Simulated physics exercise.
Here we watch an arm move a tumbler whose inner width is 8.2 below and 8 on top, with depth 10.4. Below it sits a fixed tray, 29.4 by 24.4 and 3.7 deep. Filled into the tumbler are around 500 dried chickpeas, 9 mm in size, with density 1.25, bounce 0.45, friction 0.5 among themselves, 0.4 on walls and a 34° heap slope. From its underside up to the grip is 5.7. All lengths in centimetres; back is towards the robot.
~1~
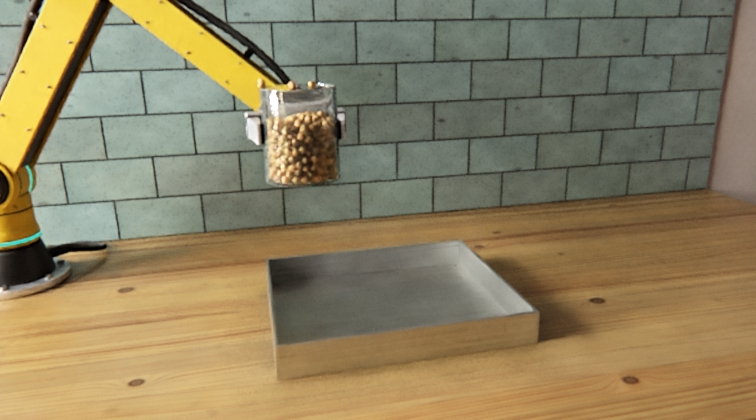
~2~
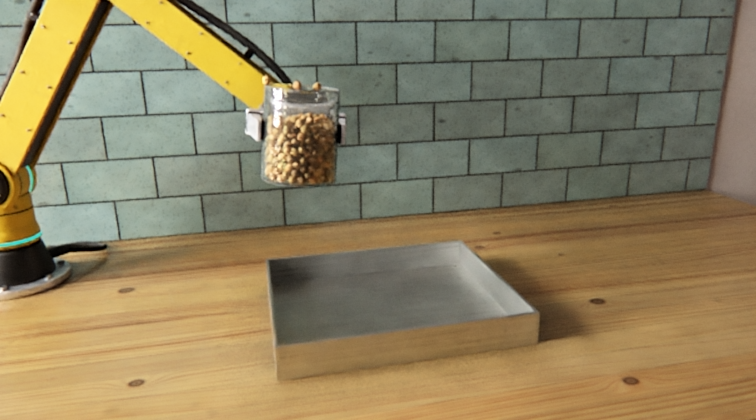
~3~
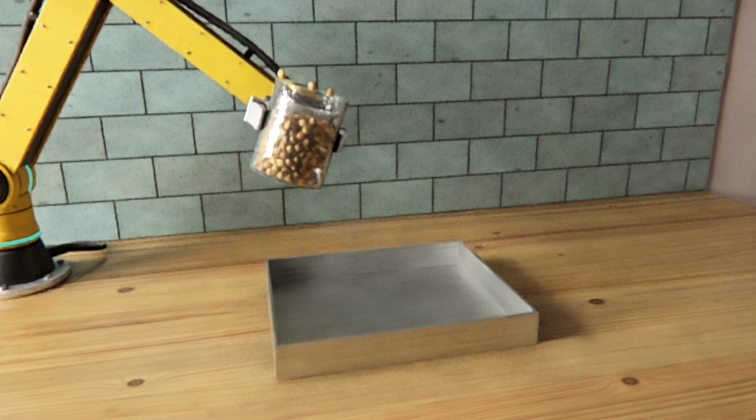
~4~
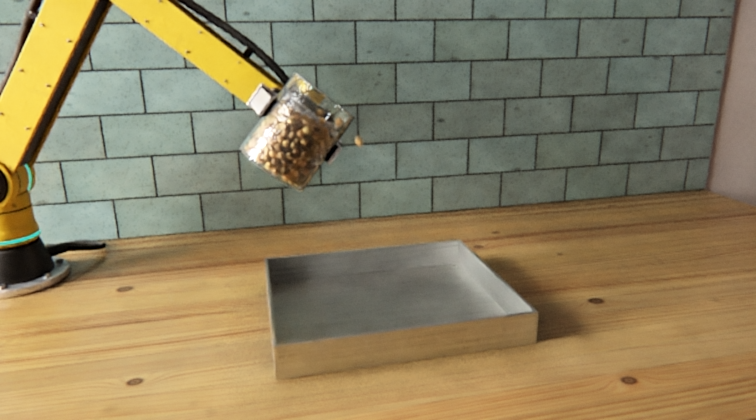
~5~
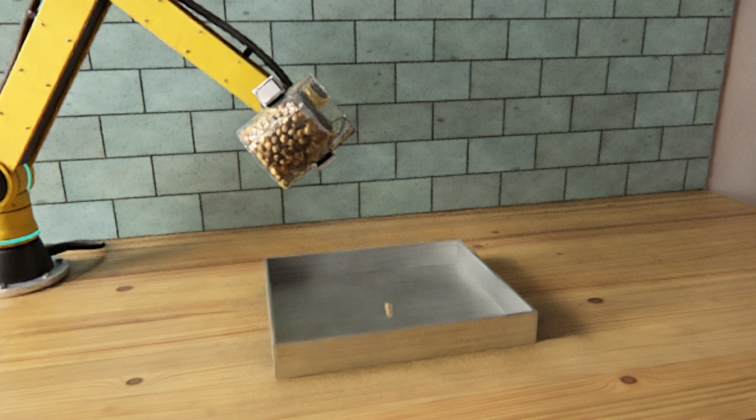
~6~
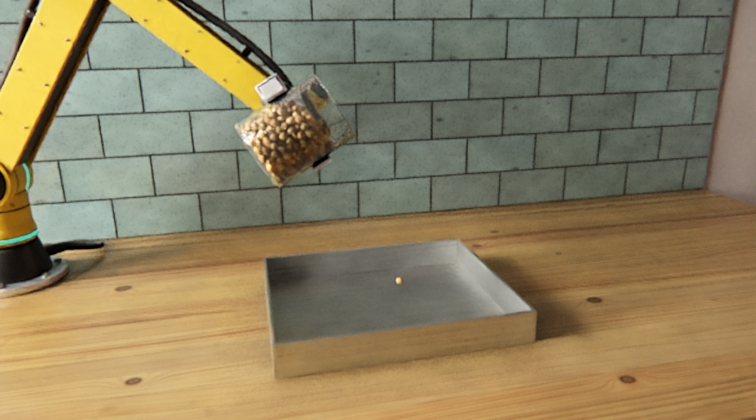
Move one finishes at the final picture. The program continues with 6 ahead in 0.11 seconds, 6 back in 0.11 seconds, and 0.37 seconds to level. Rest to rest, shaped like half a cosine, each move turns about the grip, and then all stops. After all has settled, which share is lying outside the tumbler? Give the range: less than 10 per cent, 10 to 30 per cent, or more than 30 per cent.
The share is 10 to 30 per cent.
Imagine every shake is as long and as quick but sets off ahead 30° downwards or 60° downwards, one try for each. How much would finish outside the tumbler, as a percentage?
Estimates, in order: 5 % then 0 %.
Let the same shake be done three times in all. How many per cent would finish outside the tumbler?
Result: Approximately 40 per cent.
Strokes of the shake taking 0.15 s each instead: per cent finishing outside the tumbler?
Then roughly 10 percent.
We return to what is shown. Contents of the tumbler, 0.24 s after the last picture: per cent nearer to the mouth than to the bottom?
Some 45 per cent.
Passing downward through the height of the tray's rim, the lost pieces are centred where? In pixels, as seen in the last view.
I'd put it somewhere near (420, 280).
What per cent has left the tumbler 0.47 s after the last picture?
Close to 20 per cent of the load is out.
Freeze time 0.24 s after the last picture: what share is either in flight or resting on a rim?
Around 16 percent of the load.
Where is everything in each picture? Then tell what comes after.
Tumbler middle at (301, 135), level; upper third of the load around (302, 130), from x 260 to 335, top at y 85; 497 in the tumbler, in the first picture.
Tumbler middle at (301, 135), tilted 6° forward; upper third of the load around (300, 130), from x 265 to 330, top at y 80, in the second picture.
Tumbler middle at (299, 135), tilted 20° forward; upper third of the load around (295, 130), from x 260 to 330, top at y 75, in the third picture.
Tumbler middle at (298, 134), tilted 39° forward; upper third of the load around (287, 128), from x 250 to 360, top at y 105; 496 in the tumbler, 1 in flight or on a rim, in the fourth picture.
Tumbler middle at (296, 132), tilted 53° forward; upper third of the load around (284, 125), from x 245 to 390, top at y 105; 496 in the tumbler, 1 in the tray, in the fifth picture.
Tumbler middle at (295, 132), tilted 59° forward; upper third of the load around (282, 124), from x 245 to 400, top at y 105; 496 in the tumbler, 1 in the tray, in the sixth picture.
Then, 0.24 s after the last picture, tilted 59° forward, highest piece 29 above the table; 415 in the tumbler, 1 in the tray, 81 in flight or on a rim.
Then, 0.47 s after the last picture, tilted 14° forward, highest piece 29 above the table; 387 in the tumbler, 94 in the tray, 16 in flight or on a rim.
Then, 0.79 s after the last picture, level, highest piece 27 above the table; 387 in the tumbler, 96 in the tray, 14 on the table or floor.
Then, 1.84 s after the last picture, level, highest piece 26 above the table; 387 in the tumbler, 96 in the tray, 14 on the table or floor.
Final count, 387 in the tumbler, 96 in the tray, 14 on the table or floor. That is 22 % outside the tumbler.
